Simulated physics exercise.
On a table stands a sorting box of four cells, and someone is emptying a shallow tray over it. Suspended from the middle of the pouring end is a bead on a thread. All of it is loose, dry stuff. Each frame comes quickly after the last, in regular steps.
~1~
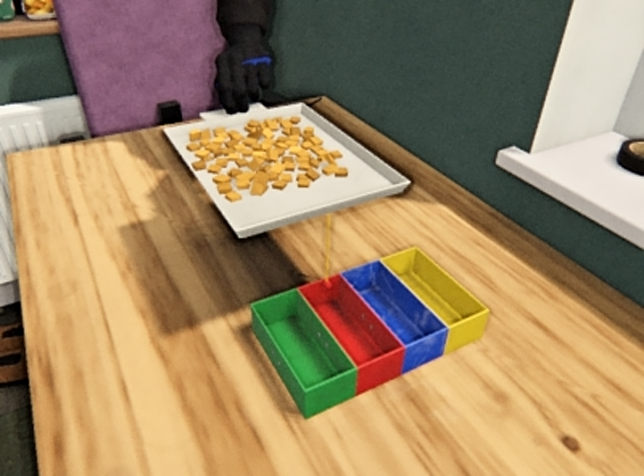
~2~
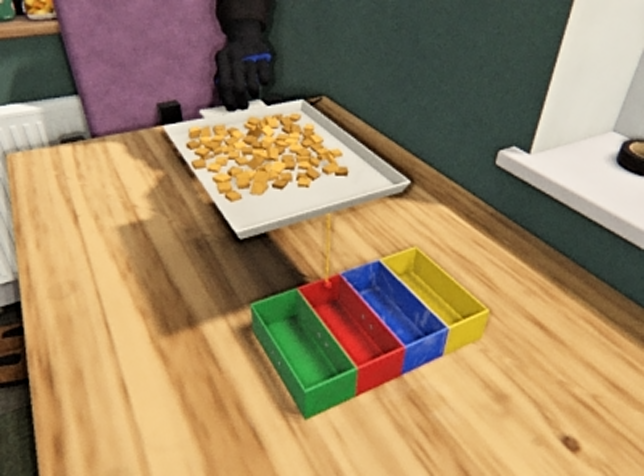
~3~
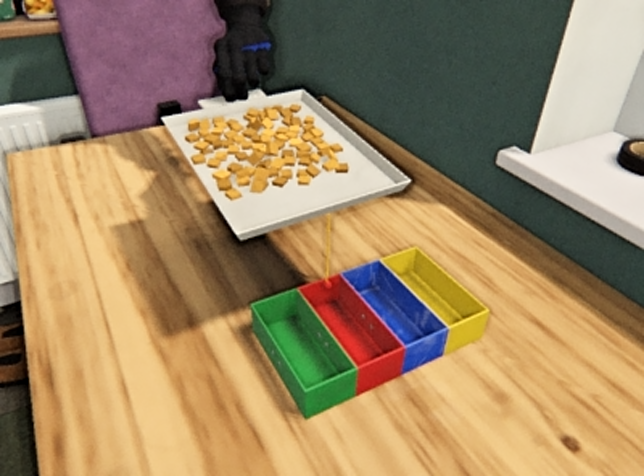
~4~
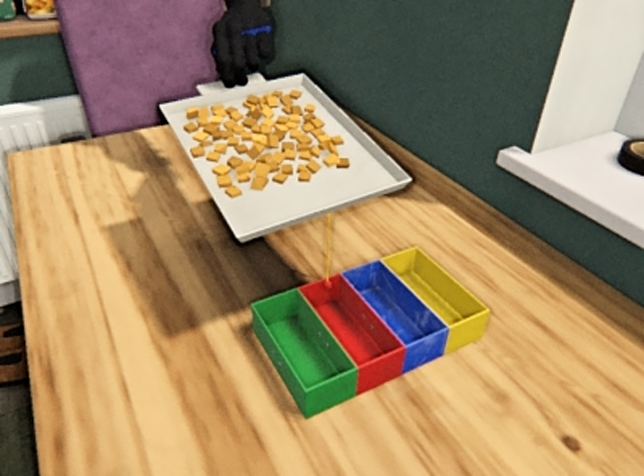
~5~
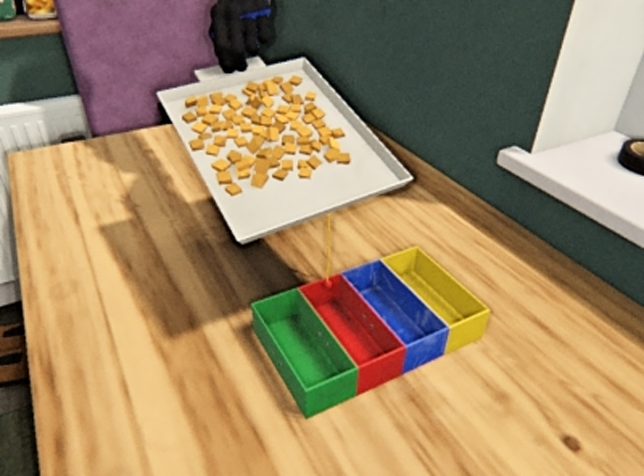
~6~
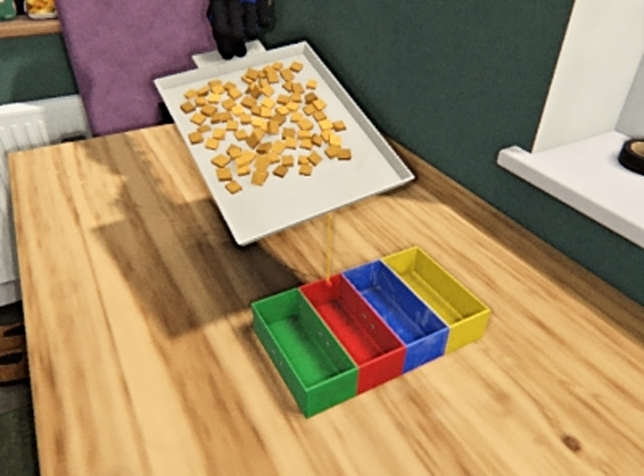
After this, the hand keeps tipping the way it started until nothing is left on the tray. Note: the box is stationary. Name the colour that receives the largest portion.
Green.
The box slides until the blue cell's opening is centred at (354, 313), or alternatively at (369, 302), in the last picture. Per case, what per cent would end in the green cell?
The first try yields 40% and the second yields 50%.
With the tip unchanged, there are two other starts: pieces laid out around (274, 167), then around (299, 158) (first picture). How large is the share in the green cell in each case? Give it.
Roughly 50 and 40 percent, in that order.
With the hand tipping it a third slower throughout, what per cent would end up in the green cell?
I'd expect close to 40 per cent.
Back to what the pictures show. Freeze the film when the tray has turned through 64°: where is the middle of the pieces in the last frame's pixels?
At about (279, 217).
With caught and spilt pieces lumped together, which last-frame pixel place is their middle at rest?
Close to (286, 364) in the last picture.
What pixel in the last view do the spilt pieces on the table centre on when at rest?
Close to pixel (242, 388) in the last view.
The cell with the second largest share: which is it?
Runner-up - that red cell.
Shortly afterwards, tray tipped steeply; the bulk on the tray; only a few in the green cell; only a few in the red cell; near a quarter falling or outside the box.
Next, tray tipped past a quarter turn; near a third in the green cell; near a quarter in the red cell; near half falling or outside the box.
Some moments later, tray tipped past a quarter turn; near a third in the green cell; near a quarter in the red cell; near half falling or outside the box.
In the end, tray tipped past a quarter turn; near a third in the green cell; near a quarter in the red cell; none at all in the blue cell; none at all in the yellow cell; near half outside the box.
